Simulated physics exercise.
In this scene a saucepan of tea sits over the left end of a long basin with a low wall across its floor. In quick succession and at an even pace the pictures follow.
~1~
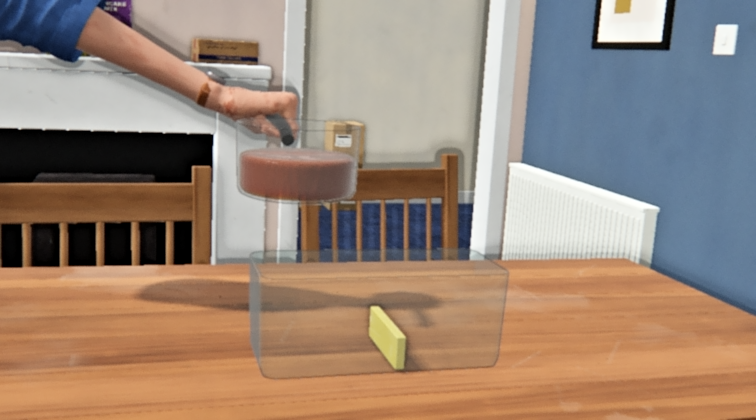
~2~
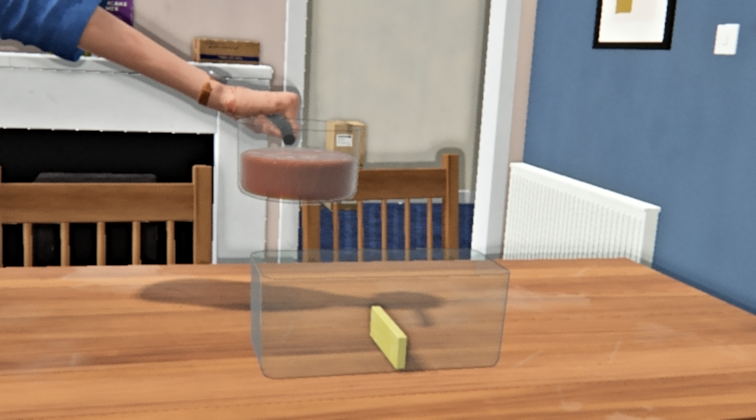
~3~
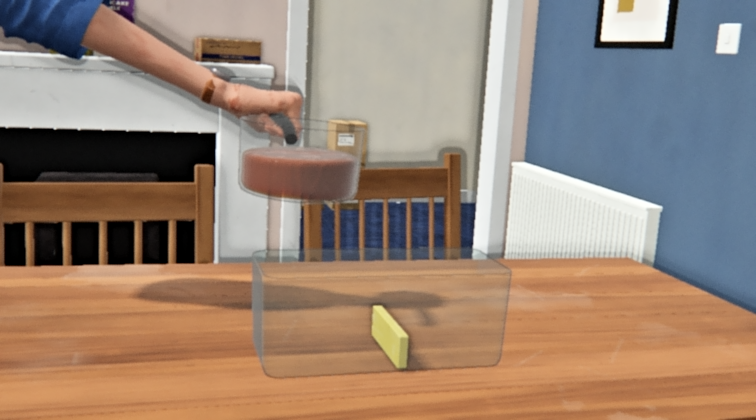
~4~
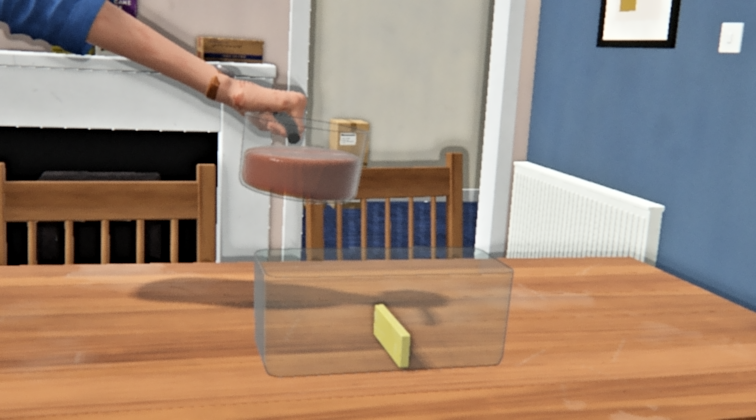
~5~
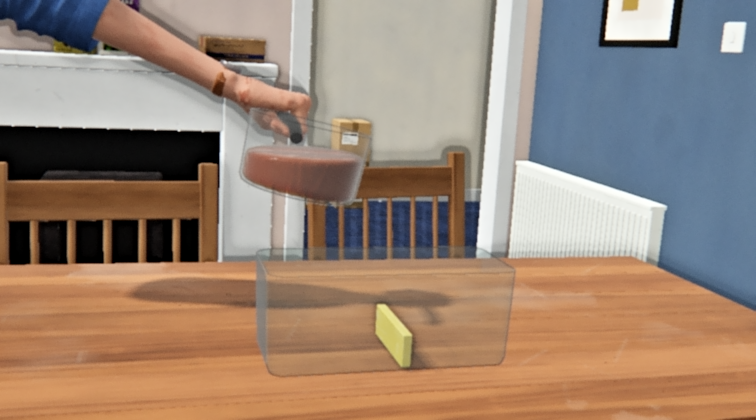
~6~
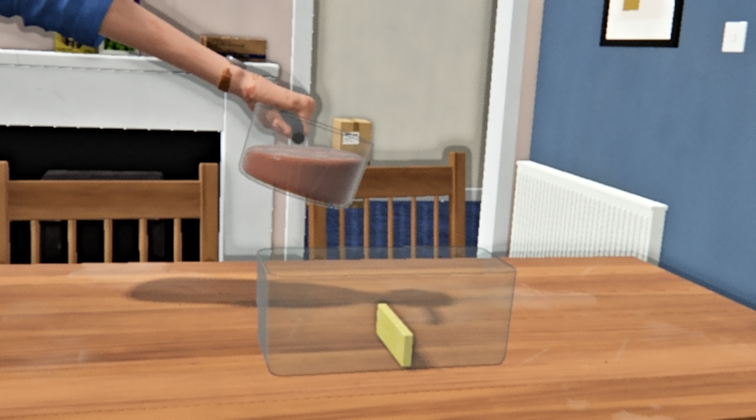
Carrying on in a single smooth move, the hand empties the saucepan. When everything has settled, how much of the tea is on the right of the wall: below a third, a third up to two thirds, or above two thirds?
The right side ends up with a third up to two thirds of it.
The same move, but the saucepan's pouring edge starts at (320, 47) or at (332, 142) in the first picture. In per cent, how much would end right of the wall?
Roughly 10 % the first time and roughly 5 % the second.
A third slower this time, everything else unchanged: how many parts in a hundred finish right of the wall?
It comes to about 55 per cent.
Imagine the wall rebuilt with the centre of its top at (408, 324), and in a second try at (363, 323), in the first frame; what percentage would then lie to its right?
First try 10 per cent, second try 75 per cent.
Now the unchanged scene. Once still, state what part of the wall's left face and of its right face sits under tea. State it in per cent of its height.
The left comes to 50 % and the right to 50 %.
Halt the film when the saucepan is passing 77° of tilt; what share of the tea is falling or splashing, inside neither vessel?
It works out to about 30 percent.
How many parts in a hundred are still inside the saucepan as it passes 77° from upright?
Roughly 60 percent remains at that point.
A moment on, the saucepan is tipped on its side and 62 per cent is still to pour, 3 is left of the wall and 5 right of it.
Next, the saucepan is tipped right over and 11 per cent is still to pour, 34 is left of the wall and 45 right of it.
Then the saucepan is tipped right over and 0 per cent is still to pour, 55 is left of the wall and 44 right of it.
Later the saucepan is tipped right over and 0 per cent is still to pour, 55 is left of the wall and 44 right of it.
In the end 55 per cent lies left of the wall, 44 right of it and 1 outside.
